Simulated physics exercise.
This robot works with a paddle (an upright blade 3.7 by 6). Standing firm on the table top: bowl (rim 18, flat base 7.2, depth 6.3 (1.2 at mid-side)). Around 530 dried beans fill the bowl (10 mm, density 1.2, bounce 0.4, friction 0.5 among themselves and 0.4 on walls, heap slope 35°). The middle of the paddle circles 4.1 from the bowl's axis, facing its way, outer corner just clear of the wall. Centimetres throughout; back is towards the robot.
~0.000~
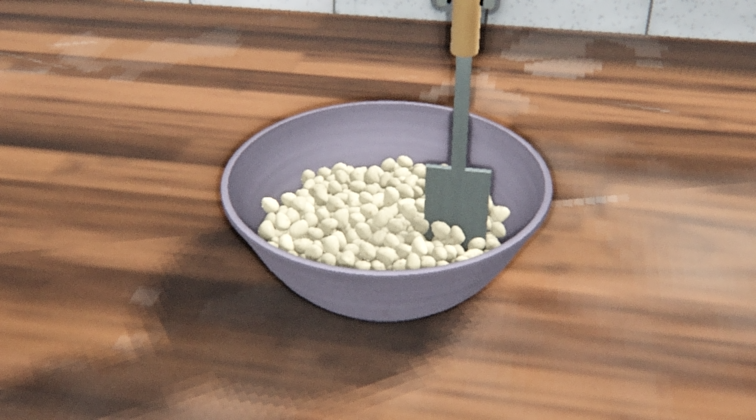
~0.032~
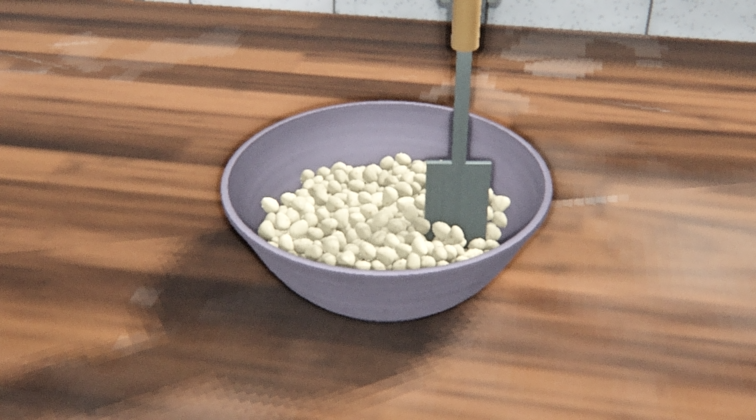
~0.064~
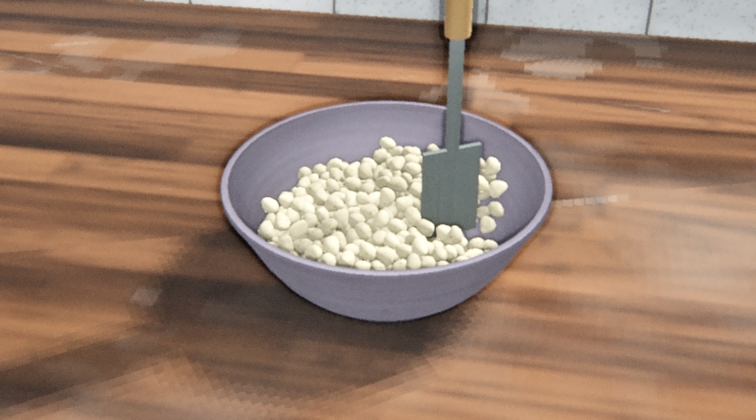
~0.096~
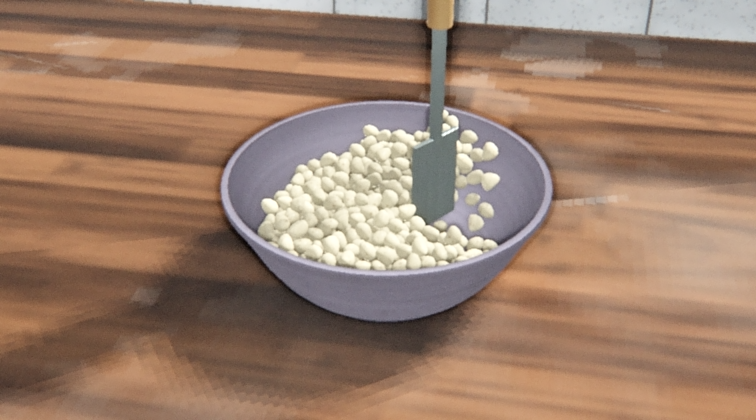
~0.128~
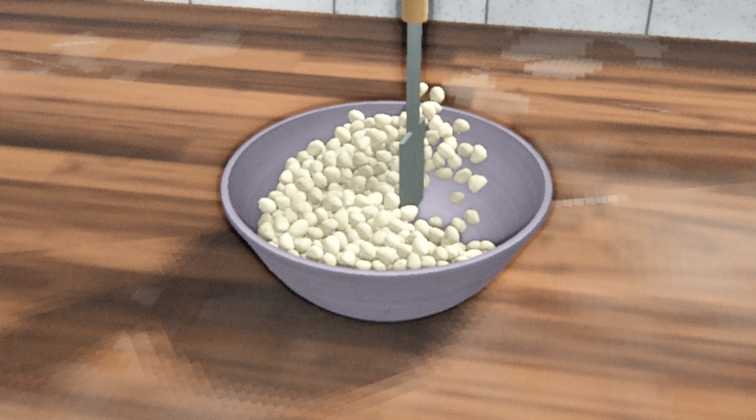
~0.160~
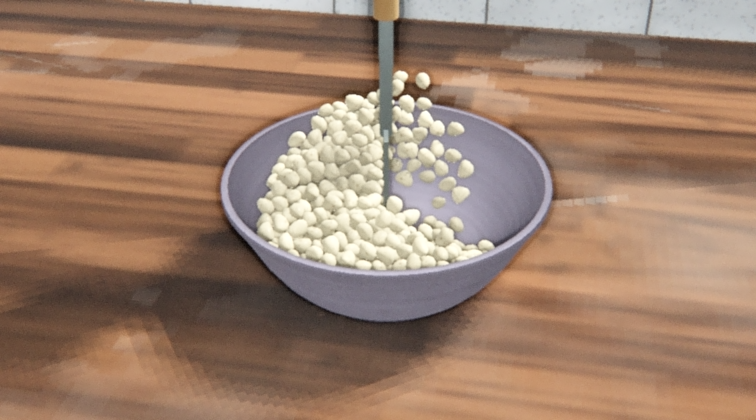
A lavender bowl sits on a brown wood-grain counter before a pale tiled wall, seen from above at an angle by a still camera. It holds a heap of cream-coloured beans, with a grey flat-bladed paddle on a tan handle standing in them at the right. The paddle sweeps left around the back, turning edge-on, pushing the beans into a higher pile and tossing a few above the rim.
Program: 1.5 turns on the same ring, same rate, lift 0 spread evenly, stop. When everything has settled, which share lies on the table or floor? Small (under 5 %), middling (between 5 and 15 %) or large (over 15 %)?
On the table or floor the share is large, over 15 %.
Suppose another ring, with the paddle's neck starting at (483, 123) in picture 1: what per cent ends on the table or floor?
Some 30 per cent.
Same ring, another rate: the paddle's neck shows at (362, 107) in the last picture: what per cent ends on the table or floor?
Some 35 per cent.
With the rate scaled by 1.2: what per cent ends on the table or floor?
Some 30 per cent.
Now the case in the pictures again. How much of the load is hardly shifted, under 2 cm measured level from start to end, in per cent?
Roughly 5 per cent.
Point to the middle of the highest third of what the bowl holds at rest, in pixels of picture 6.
At about (301, 238).
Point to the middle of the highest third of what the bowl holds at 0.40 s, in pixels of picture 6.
Around (418, 250).
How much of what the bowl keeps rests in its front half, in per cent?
About 65 per cent.
After 0.40 s, 271° round, highest piece 9 above the table; 474 in the bowl, 33 on the table or floor, 26 in flight or on the tool.
After 0.63 s, 81° round, highest piece 8 above the table; 434 in the bowl, 92 on the table or floor, 7 in flight or on the tool.
After 0.95 s, 180° round, highest piece 7 above the table; 409 in the bowl, 124 on the table or floor.
After 1.65 s, 180° round, highest piece 7 above the table; 409 in the bowl, 124 on the table or floor.
In the end, 409 in the bowl, 124 on the table or floor. That is 23 % on the table or floor.
